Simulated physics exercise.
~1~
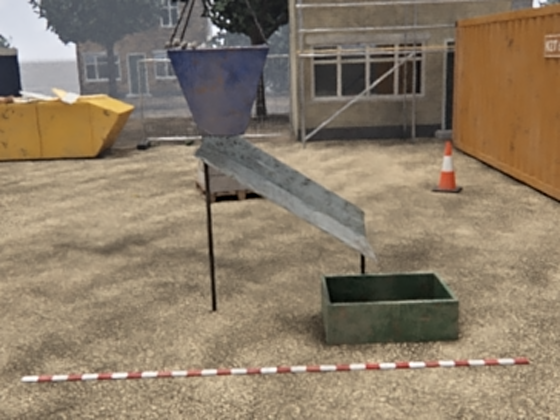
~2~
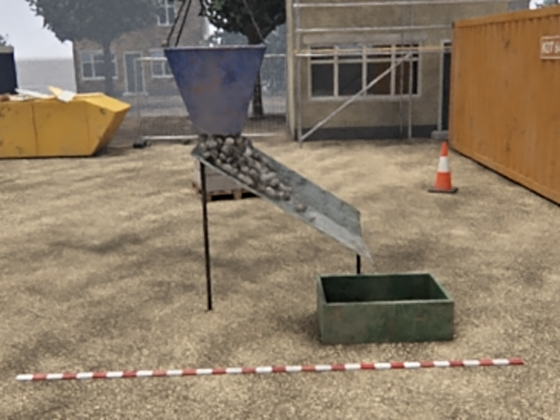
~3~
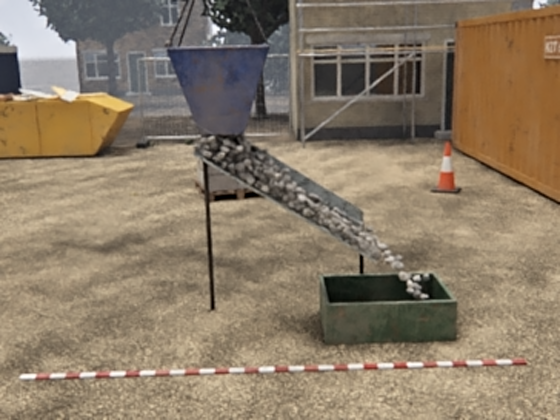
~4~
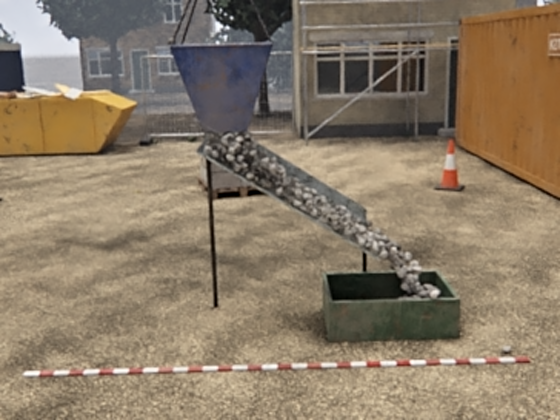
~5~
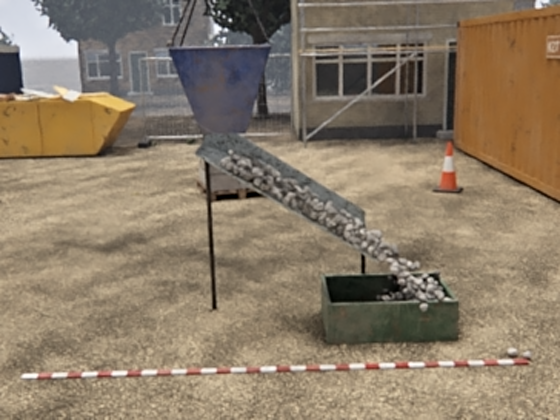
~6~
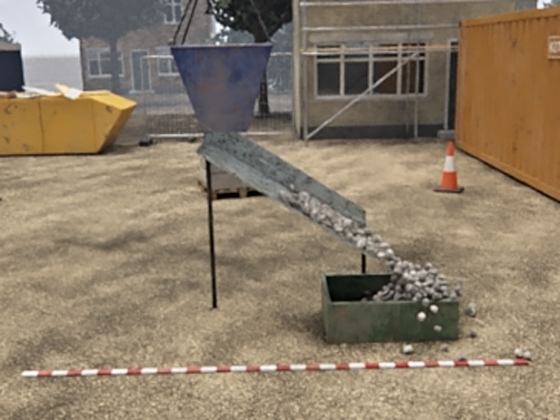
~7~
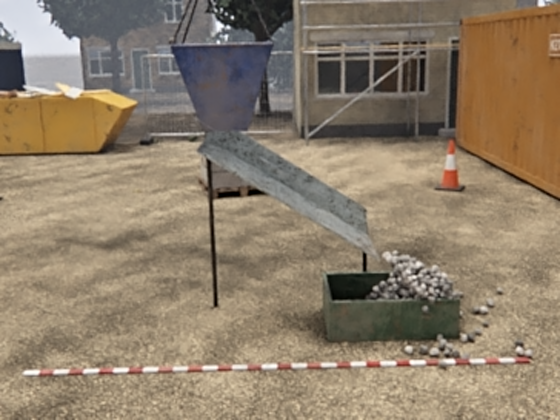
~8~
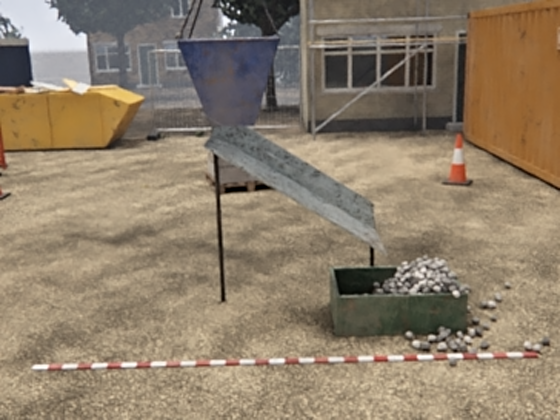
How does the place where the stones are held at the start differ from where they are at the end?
At the start the stones are held inside the hanging blue skip above the chute, and at the end most of them are heaped in the green bin at the lower right, with some on the ground around its right side.
